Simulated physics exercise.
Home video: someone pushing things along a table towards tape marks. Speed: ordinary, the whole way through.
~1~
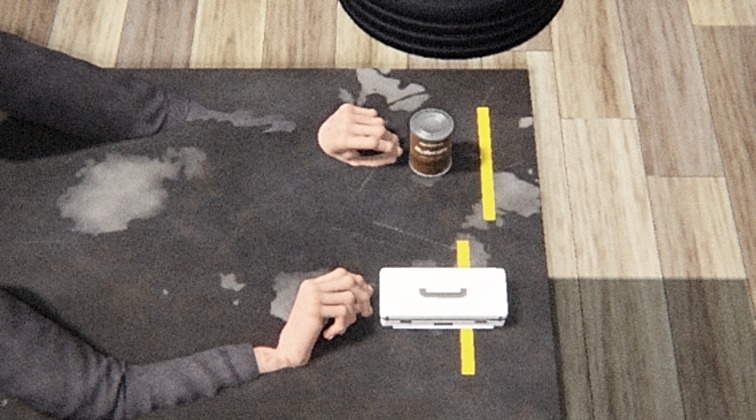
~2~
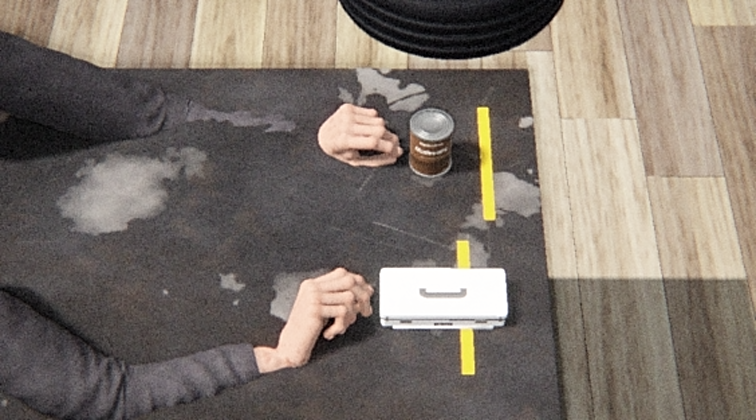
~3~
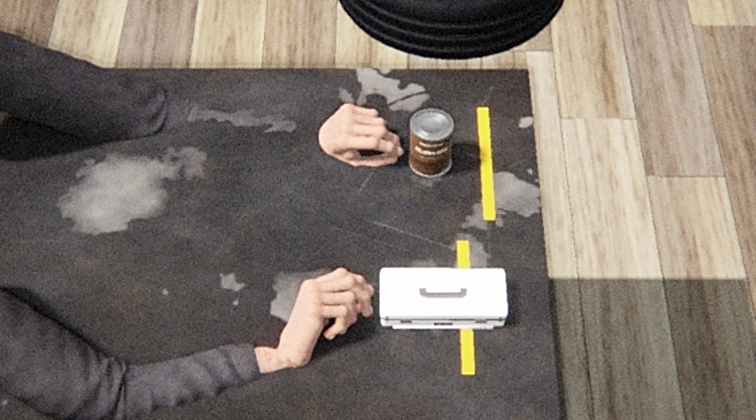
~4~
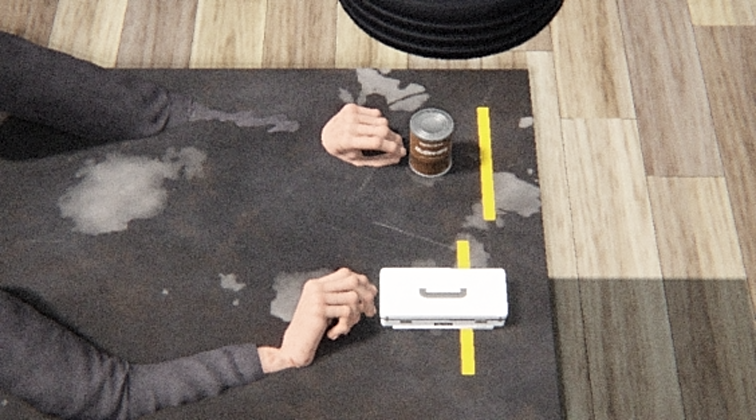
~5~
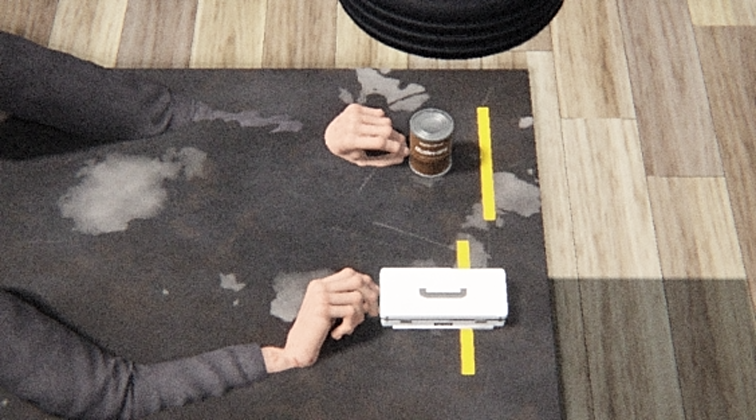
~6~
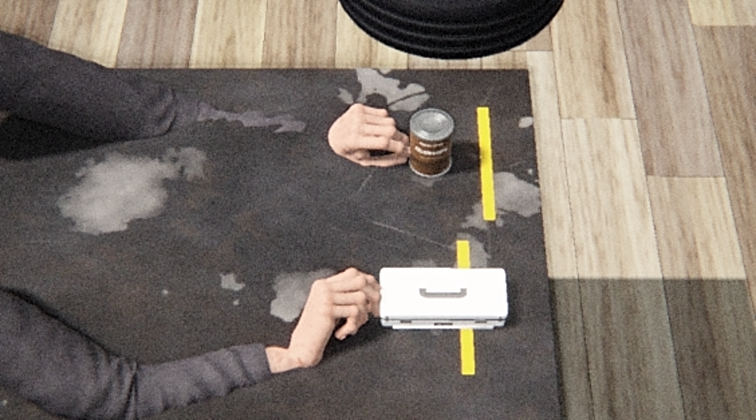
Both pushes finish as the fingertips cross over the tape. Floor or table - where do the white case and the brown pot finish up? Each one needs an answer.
Where they finish: White case - table; brown pot - table.
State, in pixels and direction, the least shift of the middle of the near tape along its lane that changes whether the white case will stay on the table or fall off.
Rightward, 20 pixels.
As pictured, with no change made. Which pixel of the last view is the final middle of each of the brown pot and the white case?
The brown pot ends at (514, 144) and the white case at (533, 299).
Then, 0.86 s on from there, white case displaced a little near (481, 299); brown pot displaced about its own width near (466, 144).
In the end, the white case is still on the table, near (533, 299); the brown pot is still on the table, near (514, 144).
